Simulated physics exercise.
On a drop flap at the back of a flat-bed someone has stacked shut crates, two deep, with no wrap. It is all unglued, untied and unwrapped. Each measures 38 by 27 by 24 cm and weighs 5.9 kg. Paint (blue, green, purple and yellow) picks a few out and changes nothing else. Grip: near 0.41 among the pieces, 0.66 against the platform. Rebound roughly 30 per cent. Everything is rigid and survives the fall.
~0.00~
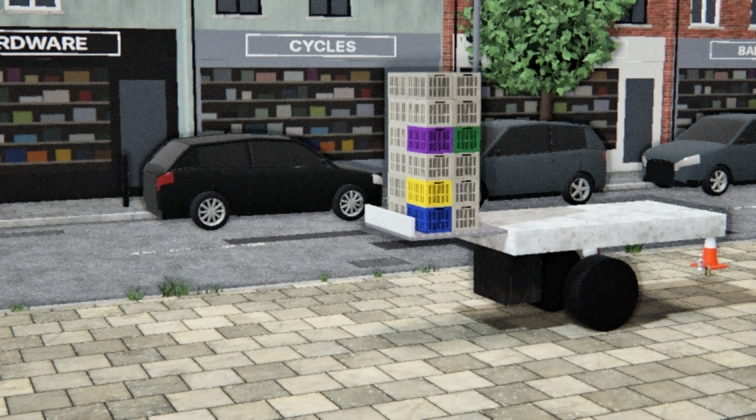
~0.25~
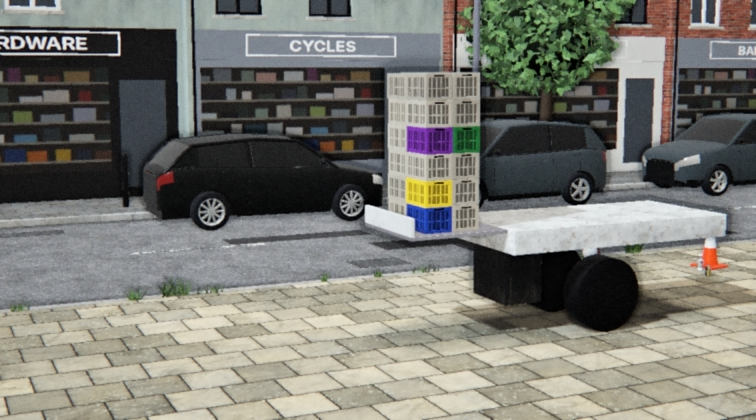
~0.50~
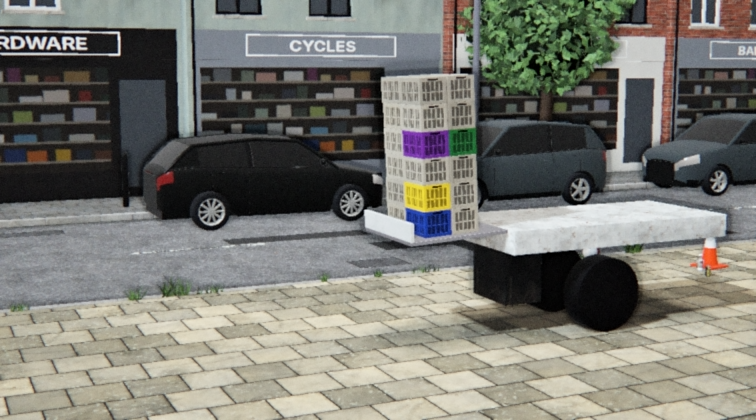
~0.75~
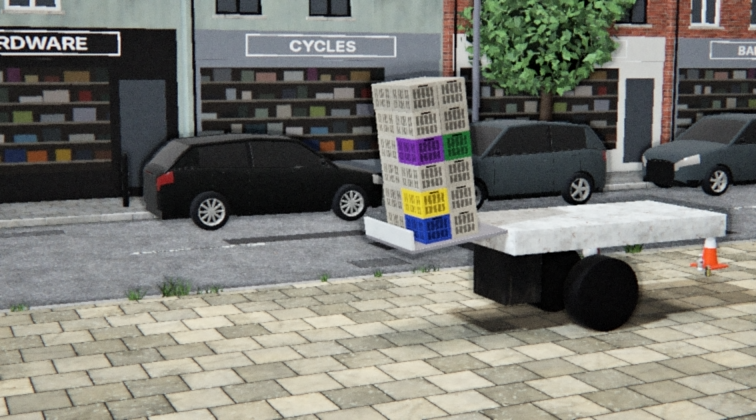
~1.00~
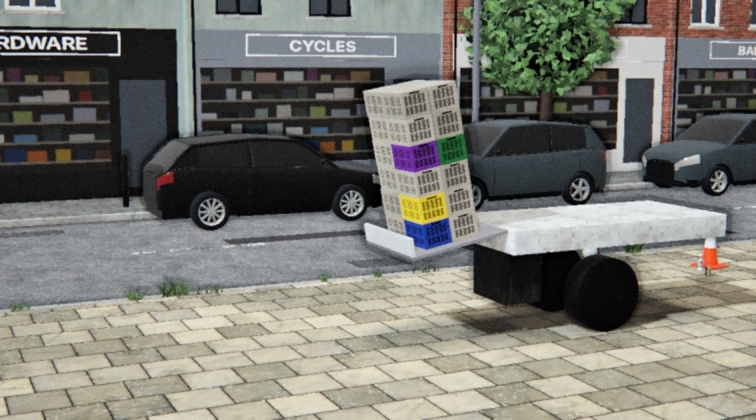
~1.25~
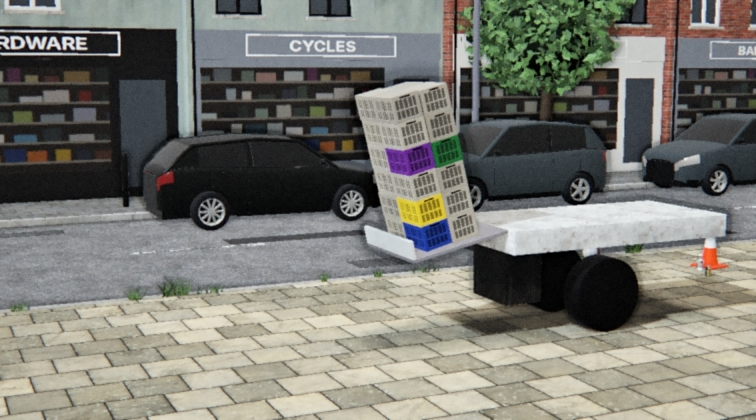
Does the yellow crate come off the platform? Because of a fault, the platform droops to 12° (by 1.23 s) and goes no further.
Yes.
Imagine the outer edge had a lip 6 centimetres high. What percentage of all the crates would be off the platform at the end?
80 %.
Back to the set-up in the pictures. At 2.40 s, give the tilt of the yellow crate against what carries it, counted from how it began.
About 90°.
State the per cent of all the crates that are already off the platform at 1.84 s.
35 per cent.
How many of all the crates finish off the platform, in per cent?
75 %.
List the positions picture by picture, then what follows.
In the first picture (places mark the middle of the side facing us; leans and shifts are taken against what carries them), platform's outer corner (413, 239) slope 0°; yellow crate (439, 194); blue crate (439, 220); purple crate (440, 140); nothing disturbed.
The second picture shows platform's outer corner (413, 239) slope 0°; yellow crate (439, 194).
The third picture shows platform's outer corner (413, 245) slope 3°; yellow crate (437, 198).
The fourth picture shows platform's outer corner (414, 252) slope 7°; yellow crate (435, 203).
The fifth picture shows platform's outer corner (415, 259) slope 11°; yellow crate (433, 208).
The sixth picture shows platform's outer corner (415, 261) slope 12°; yellow crate (431, 210) shifted 19 mm; purple crate (420, 159) shifted 42 mm; green crate (448, 151) shifted 35 mm; 17 disturbed, none off the platform.
After 1.84 s, slope 12°; 8 of the 24 crates off the platform; yellow crate leaning 30°; blue crate leaning 30°.
After 2.40 s, slope 12°; 17 of the 24 crates off the platform; yellow crate on its side; green crate on its side.
By the end (3.3 s), slope 12°; 18 of the 24 crates off the platform; yellow crate upside down; purple crate on its side; blue crate leaning 42°. As the last picture would show them, middles, yellow crate near (383, 337), purple crate near (298, 346).
